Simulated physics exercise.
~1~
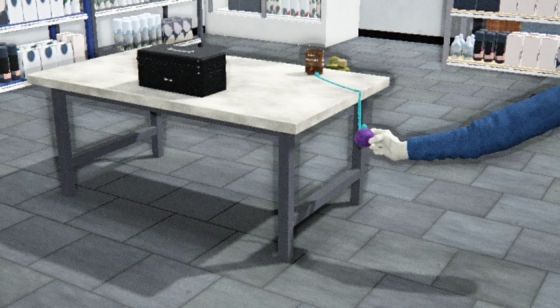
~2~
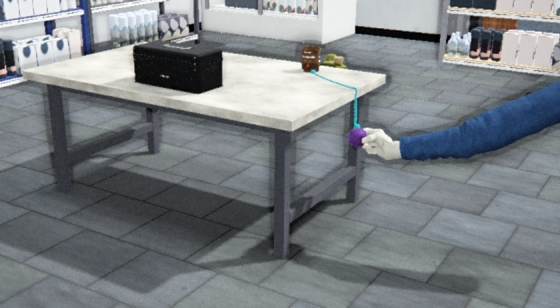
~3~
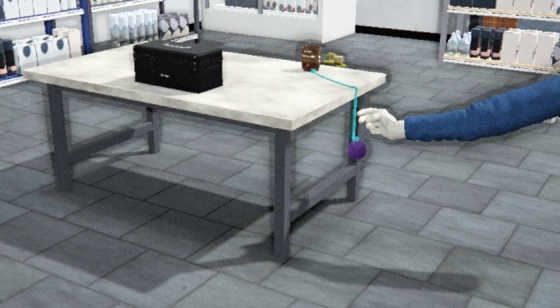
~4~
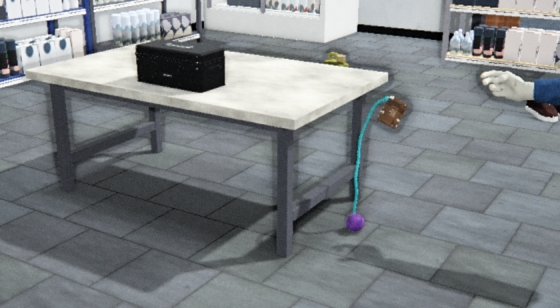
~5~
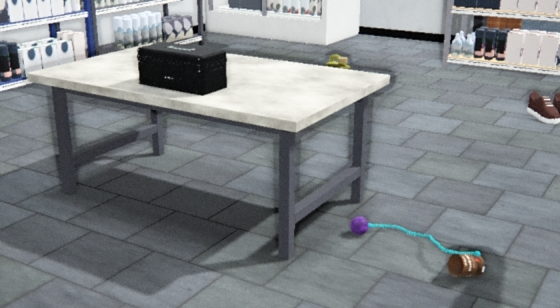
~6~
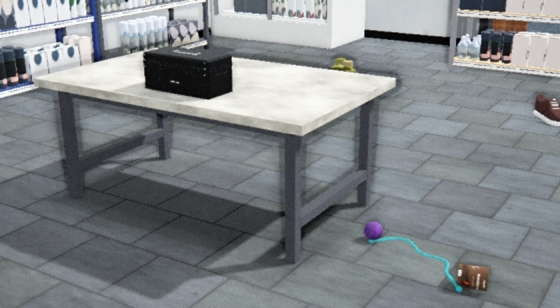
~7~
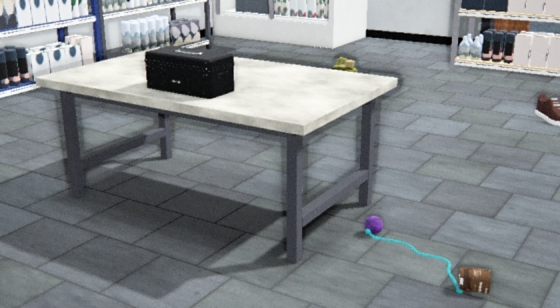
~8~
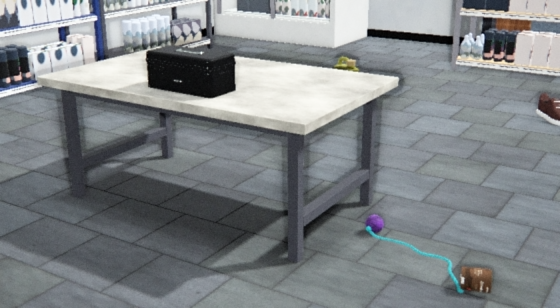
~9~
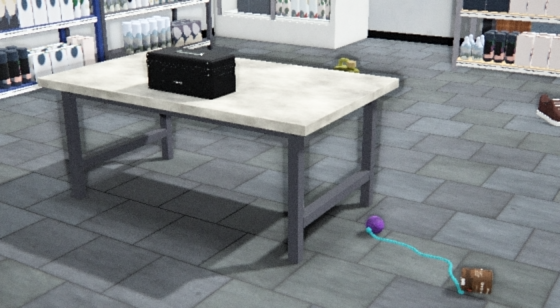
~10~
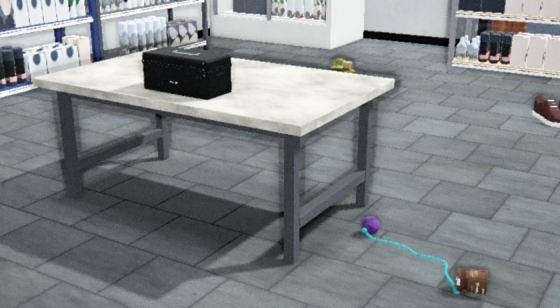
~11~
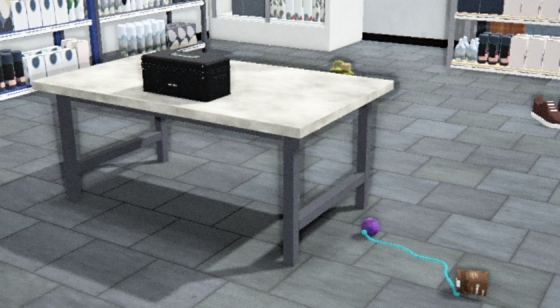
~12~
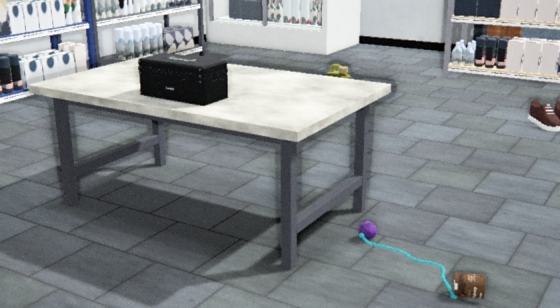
A pale-topped table with grey legs stands on a grey tiled floor in what looks like a shop, seen from slightly above by a gently swaying camera, with stocked shelves behind. A black toolbox sits on the tabletop, and near the right corner a small brown cup is joined by a turquoise cord to a purple ball held by a blue-sleeved hand from the right. The hand lets go and draws back, and the ball drops to the floor. The cup is pulled over the edge and falls, landing to the right of the ball. Both lie on the tiles, still linked, while the toolbox stays put.
